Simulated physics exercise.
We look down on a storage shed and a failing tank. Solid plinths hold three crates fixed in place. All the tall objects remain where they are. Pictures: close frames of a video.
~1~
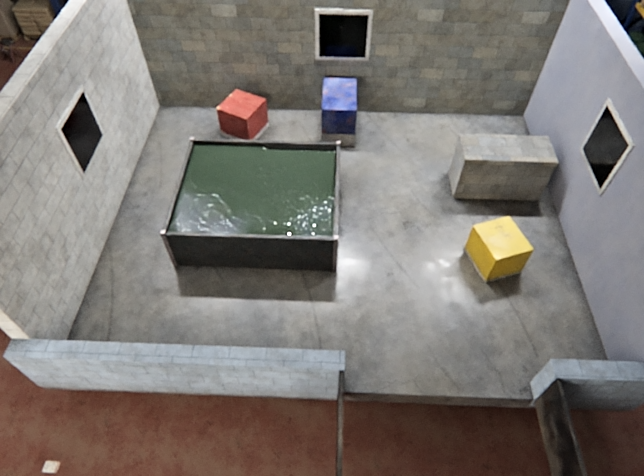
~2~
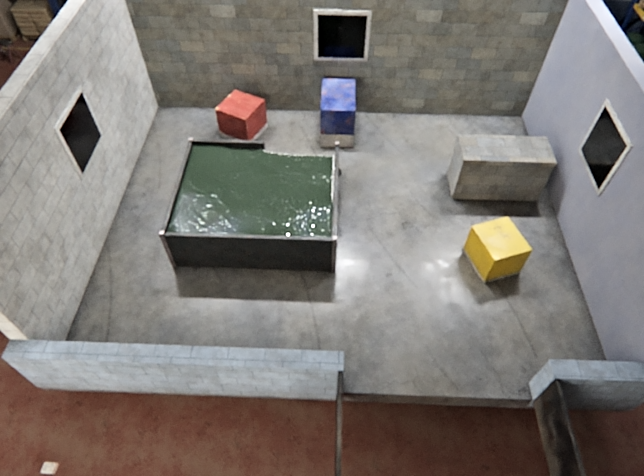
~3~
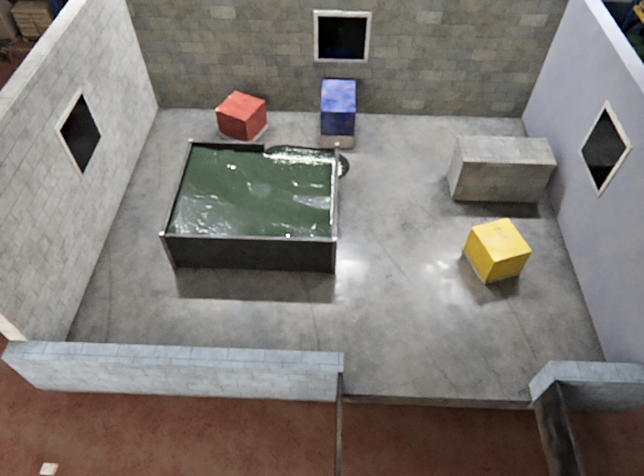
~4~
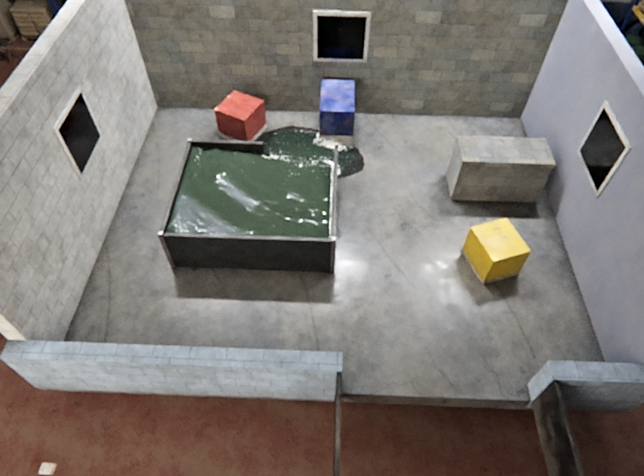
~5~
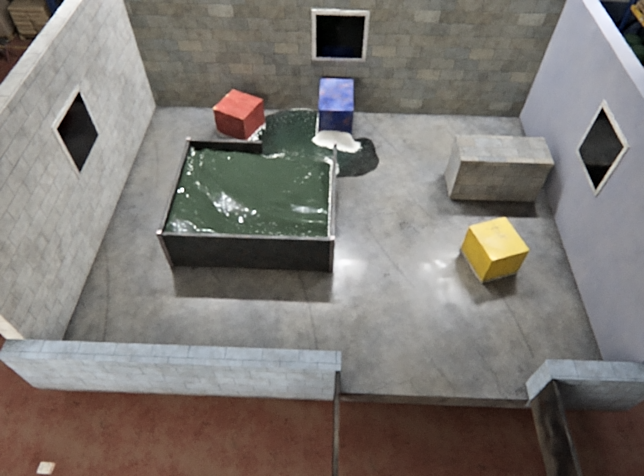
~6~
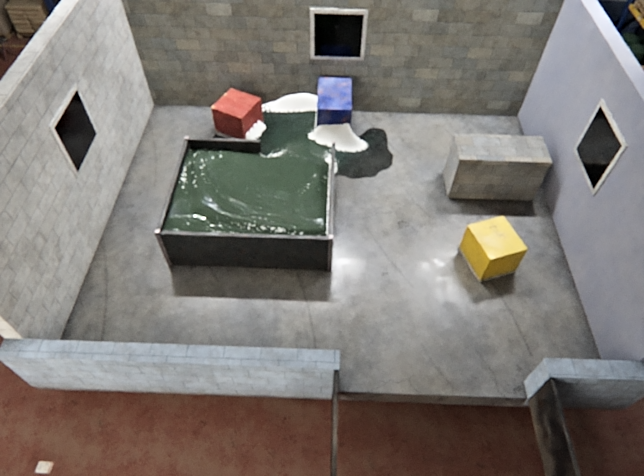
A roofless shed with grey block walls, small dark windows and a concrete floor is seen from high above by a nearly still camera. An open, dark-sided tank of green water stands left of centre, with red and blue boxes behind it, and a grey block and a yellow box to the right. Water pours through a gap in the tank's far side, spreads across the floor and foams white around the red and blue boxes.
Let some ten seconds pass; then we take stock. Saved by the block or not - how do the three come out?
The yellow crate will be caught by the water; the red crate will be caught by the water; the blue crate will be caught by the water.
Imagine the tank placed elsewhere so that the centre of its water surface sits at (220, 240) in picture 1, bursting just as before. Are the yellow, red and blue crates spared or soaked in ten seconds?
Going one at a time, the yellow crate gets flooded, the red crate gets flooded and the blue crate gets flooded.
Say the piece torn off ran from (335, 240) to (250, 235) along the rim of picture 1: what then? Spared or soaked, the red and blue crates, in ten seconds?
Red: Overtopped; blue: Not reached.
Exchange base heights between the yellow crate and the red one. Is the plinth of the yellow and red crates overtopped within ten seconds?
Well, yellow is inundated and red is inundated then.
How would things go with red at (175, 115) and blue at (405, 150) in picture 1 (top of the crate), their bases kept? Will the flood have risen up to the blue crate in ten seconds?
The blue crate: Not reached.
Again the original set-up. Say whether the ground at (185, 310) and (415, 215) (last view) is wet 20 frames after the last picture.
In order: Waterless and submerged.
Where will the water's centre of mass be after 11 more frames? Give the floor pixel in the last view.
Somewhere around (281, 182) in the last view.
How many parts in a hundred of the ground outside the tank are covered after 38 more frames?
Roughly 80 %.
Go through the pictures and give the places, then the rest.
Still water in the open tank at (258, 188), in the first picture.
The front is at a hidden place, out from the gap on the open tank's far side, in the second picture.
Water pours out on the open tank's far side and has run to a hidden place, in the third picture.
Water pours out on the open tank's far side and has run to (288, 129), in the fourth picture.
The front is at (289, 112), out from the gap on the open tank's far side, in the fifth picture.
Water pours out on the open tank's far side and has run to a hidden place, in the sixth picture.
A moment on, water covers 20 % of the floor; the yellow crate not reached, the red crate water round its plinth, the blue crate water round its plinth.
Next, water covers 35 % of the floor; the yellow crate water round its plinth, the red crate water round its plinth, the blue crate water round its plinth.
Then, water covers 55 % of the floor; the yellow crate water round its plinth, the red crate water round its plinth, the blue crate water round its plinth.
Later, water covers 80 % of the floor; the yellow crate water round its plinth, the red crate water round its plinth, the blue crate water round its plinth.
In the end, water covers 100 % of the floor; the yellow crate was topped, the red crate was topped, the blue crate was topped.
